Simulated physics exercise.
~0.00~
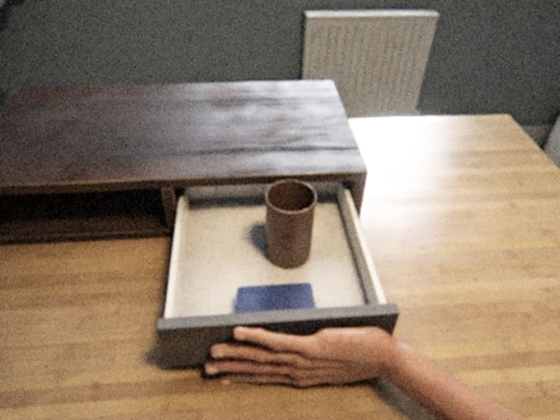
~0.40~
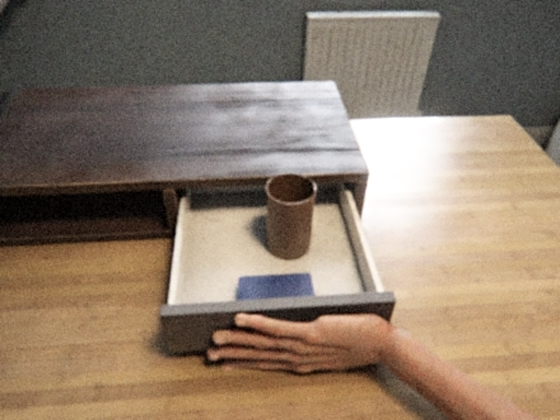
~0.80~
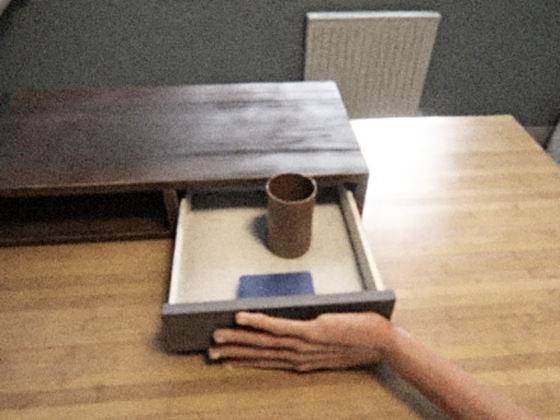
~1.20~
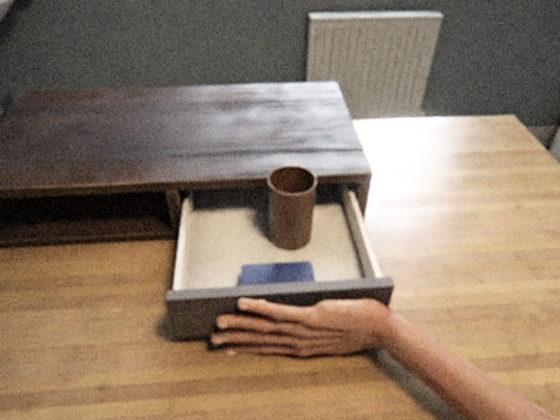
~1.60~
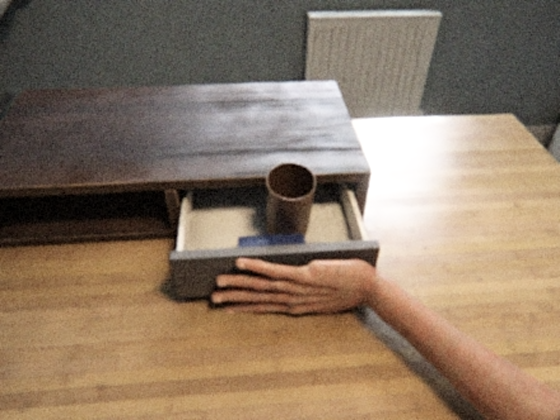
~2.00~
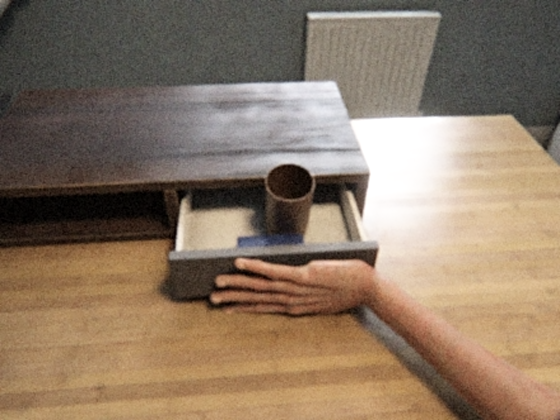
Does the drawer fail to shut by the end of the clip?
Yes, the drawer slides part of the way in and stays ajar, with the hand still against its front.
At a wooden tabletop, a hand pushing in a chest's drawer holding a brown beaker and blue case, the drawer staying ajar.
